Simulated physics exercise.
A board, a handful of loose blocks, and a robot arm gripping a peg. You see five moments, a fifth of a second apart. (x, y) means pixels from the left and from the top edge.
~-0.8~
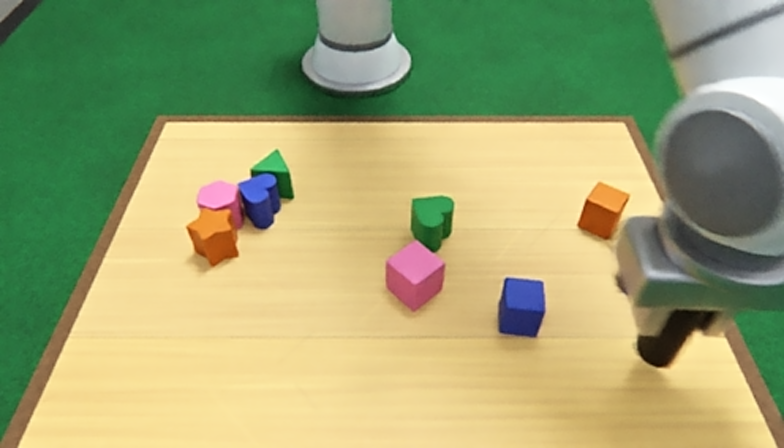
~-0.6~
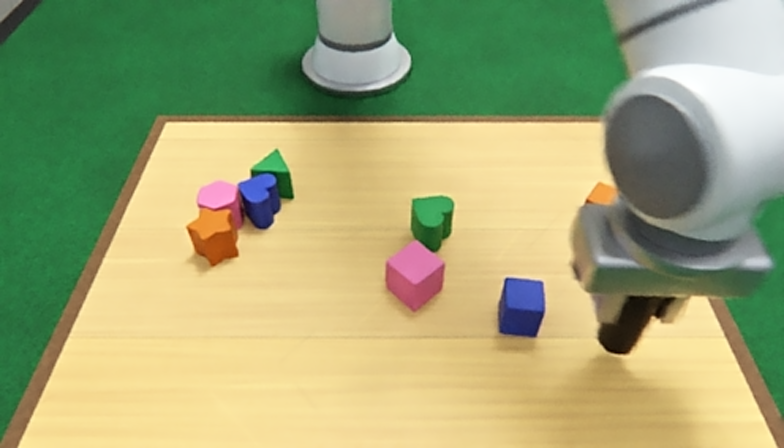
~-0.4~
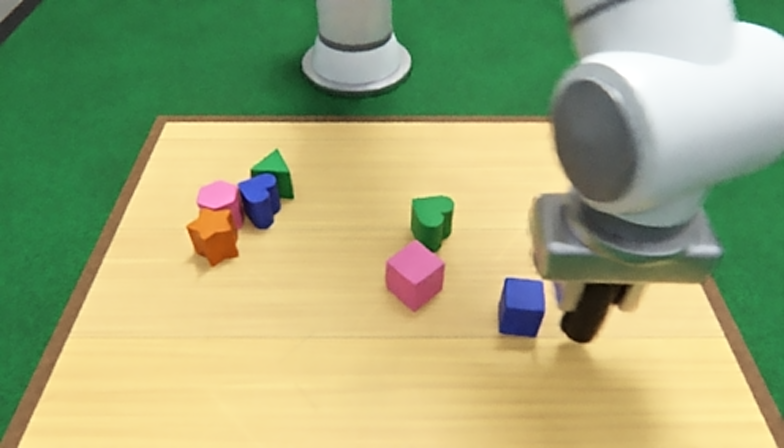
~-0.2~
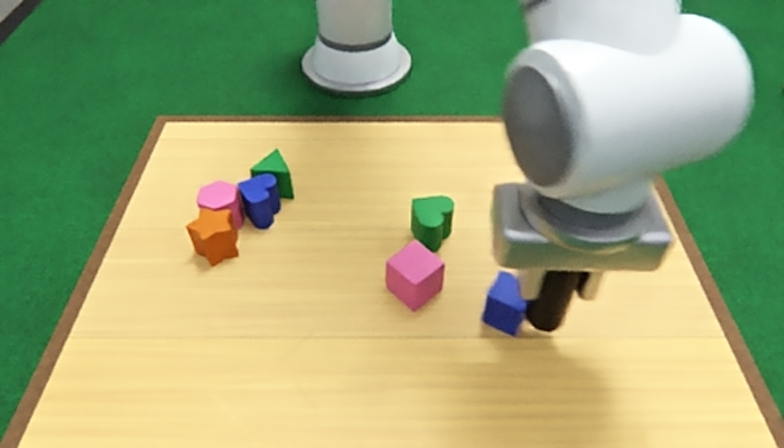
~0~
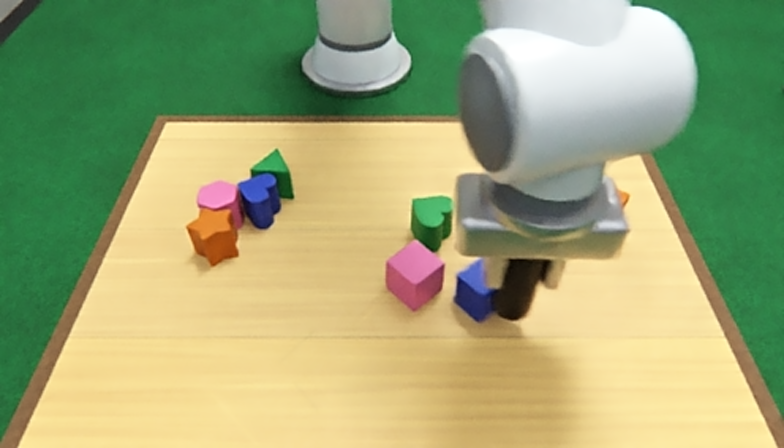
A white robot arm holding a dark peg moves leftward over a pale wooden board on a green floor, seen from above by a still camera. A pink hexagon, orange star, blue heart and green triangle cluster at left, with a green heart, pink cube and blue cube nearer the middle and an orange block at right. The peg reaches the blue cube and pushes it left, turning it, toward the pink cube.
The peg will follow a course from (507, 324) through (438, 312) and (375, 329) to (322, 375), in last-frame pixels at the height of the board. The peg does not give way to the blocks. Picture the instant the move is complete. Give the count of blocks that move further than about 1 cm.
That's two.
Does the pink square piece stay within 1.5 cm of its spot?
No, I don't think so.
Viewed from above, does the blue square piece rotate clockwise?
Yes
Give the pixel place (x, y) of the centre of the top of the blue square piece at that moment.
Top centre: (453, 258).
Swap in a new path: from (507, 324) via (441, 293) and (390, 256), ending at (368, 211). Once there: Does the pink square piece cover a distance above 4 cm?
Yes - that is the case.
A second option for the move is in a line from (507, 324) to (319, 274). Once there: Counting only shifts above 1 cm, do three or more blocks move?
Final answer: No.
On the path given first. One third of the way, peg at (439, 294); pink square piece at (410, 255), turned 30° anticlockwise; blue square piece at (453, 258), turned 50° clockwise.
Two thirds of the way, peg at (374, 311); pink square piece at (397, 251); blue square piece at (453, 258), turned 50° clockwise.
At the end, peg at (319, 358); pink square piece at (397, 251); green heart block unmoved; blue square piece at (453, 258), turned 50° clockwise.
